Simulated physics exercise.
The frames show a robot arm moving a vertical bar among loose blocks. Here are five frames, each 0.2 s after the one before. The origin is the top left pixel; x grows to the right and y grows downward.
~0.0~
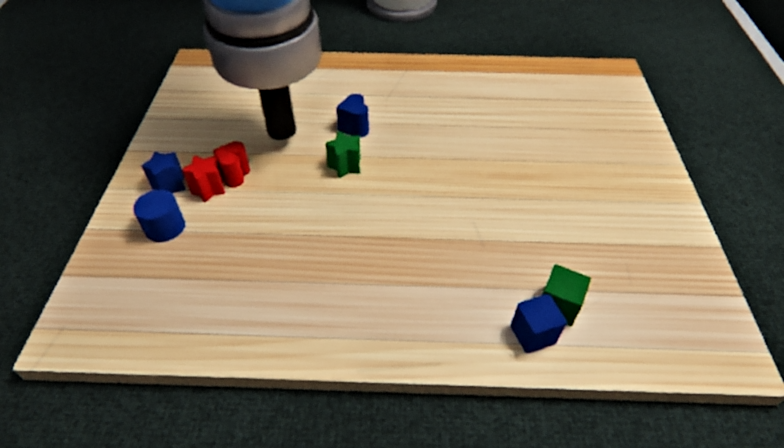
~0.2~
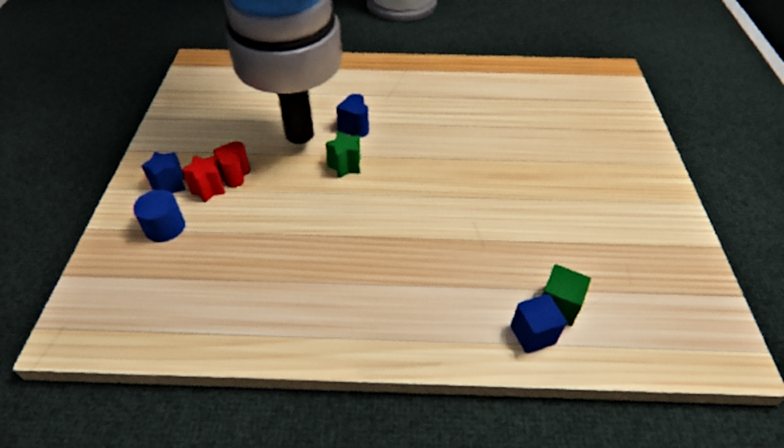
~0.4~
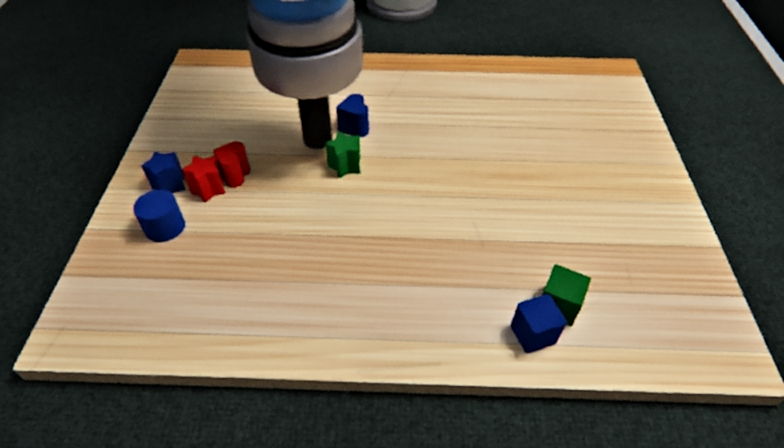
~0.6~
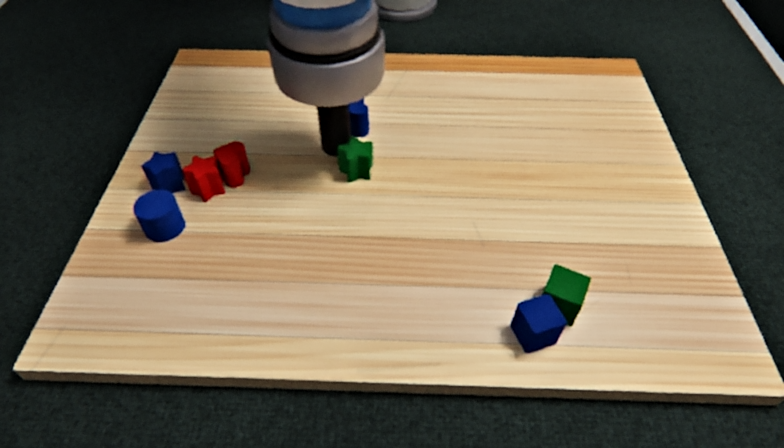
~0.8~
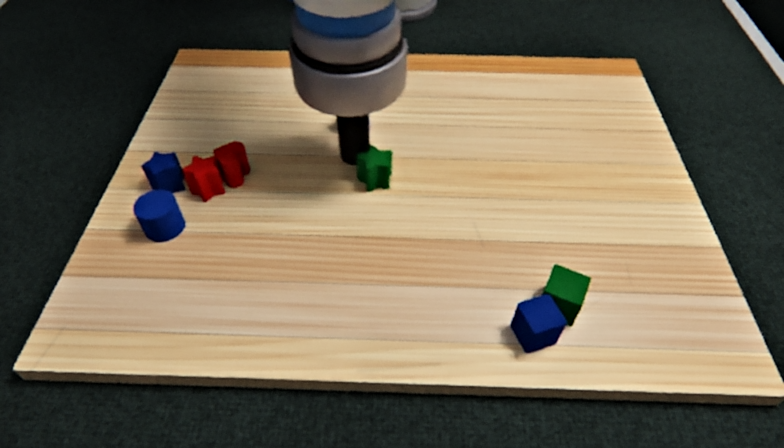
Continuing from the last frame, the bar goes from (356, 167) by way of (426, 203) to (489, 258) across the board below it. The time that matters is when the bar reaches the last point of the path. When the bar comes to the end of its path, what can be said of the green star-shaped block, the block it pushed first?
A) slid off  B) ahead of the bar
B
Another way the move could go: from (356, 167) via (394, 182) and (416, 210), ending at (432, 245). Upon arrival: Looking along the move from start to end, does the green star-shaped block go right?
Short answer: No.
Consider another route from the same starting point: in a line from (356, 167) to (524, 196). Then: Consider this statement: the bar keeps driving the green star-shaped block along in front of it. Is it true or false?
False.
The first path, step by step. One third of the way, bar at (403, 179); green star-shaped block at (426, 182).
Two thirds of the way, bar at (451, 207); green star-shaped block at (477, 211).
At the end, bar at (492, 246); blue heart-shaped block unmoved; green star-shaped block at (523, 251).
